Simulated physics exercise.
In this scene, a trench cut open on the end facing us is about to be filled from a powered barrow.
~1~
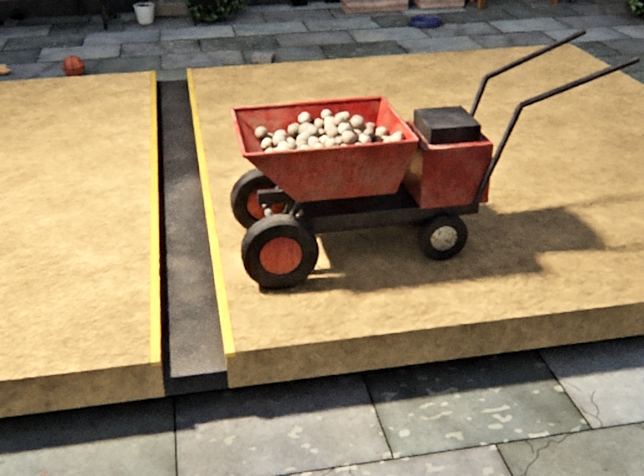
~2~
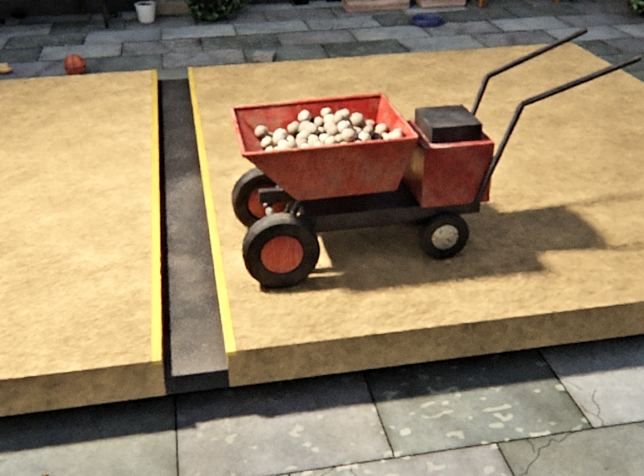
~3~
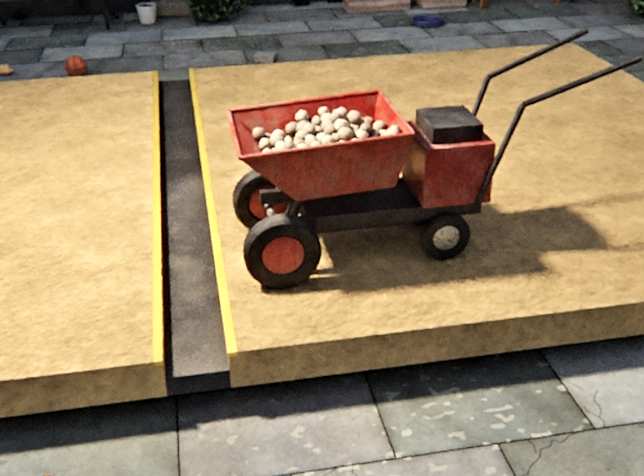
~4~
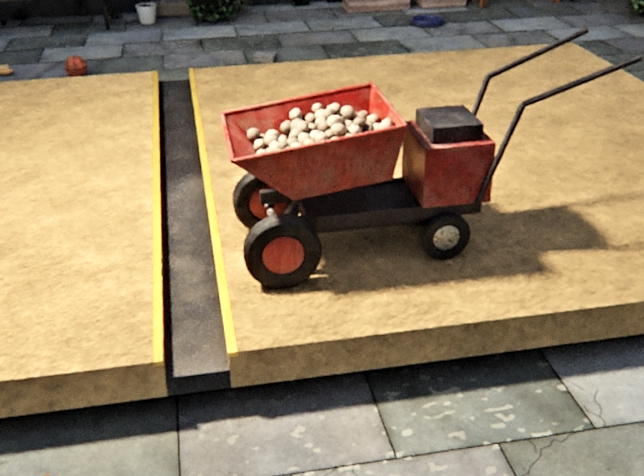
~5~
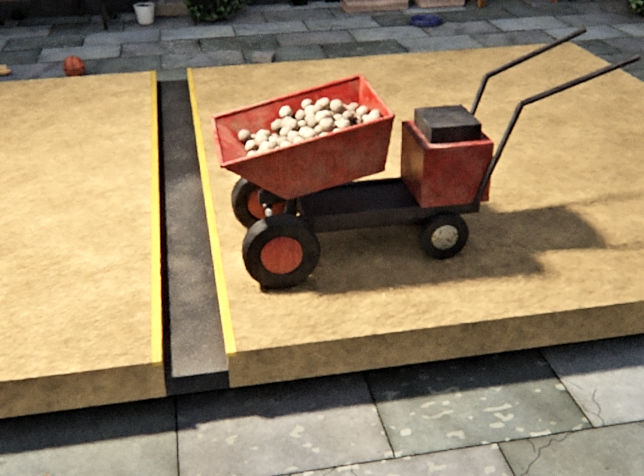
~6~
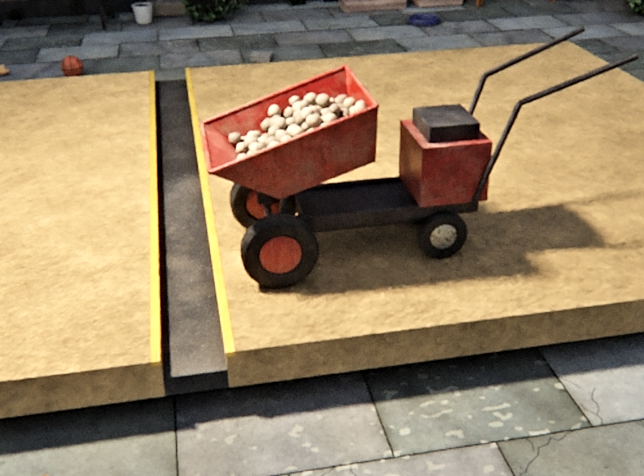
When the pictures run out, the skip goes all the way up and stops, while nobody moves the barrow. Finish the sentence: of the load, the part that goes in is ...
The minority.
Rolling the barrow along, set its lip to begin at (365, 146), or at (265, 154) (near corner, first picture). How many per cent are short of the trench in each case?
I'd expect close to 50 per cent and then close to 0 per cent.
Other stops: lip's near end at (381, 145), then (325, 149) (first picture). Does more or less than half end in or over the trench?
Respectively: A smaller portion, the bigger portion.
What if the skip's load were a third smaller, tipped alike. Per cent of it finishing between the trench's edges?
Near 10 per cent, give or take.
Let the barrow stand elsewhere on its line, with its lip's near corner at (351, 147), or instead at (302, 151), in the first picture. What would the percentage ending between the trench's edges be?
Roughly 50 per cent at the first spot and 70 per cent at the second.
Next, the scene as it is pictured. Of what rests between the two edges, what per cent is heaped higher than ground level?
25 in a hundred.
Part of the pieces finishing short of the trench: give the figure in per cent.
Near 0 in every hundred.
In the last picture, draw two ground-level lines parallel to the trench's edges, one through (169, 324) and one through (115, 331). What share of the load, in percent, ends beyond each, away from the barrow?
First some 80, then 40 per cent.
Soon, skip tipped steeply; all in the skip.
A while on, skip tipped right over; most in the skip; a stray few in or heaped over the trench; about a quarter beyond it; a small part falling.
Towards the end, skip tipped right over; a small part in the skip; a small part in or heaped over the trench; most beyond it.
Finally, skip tipped right over; a small part in the skip; a small part in or heaped over the trench; most beyond it.
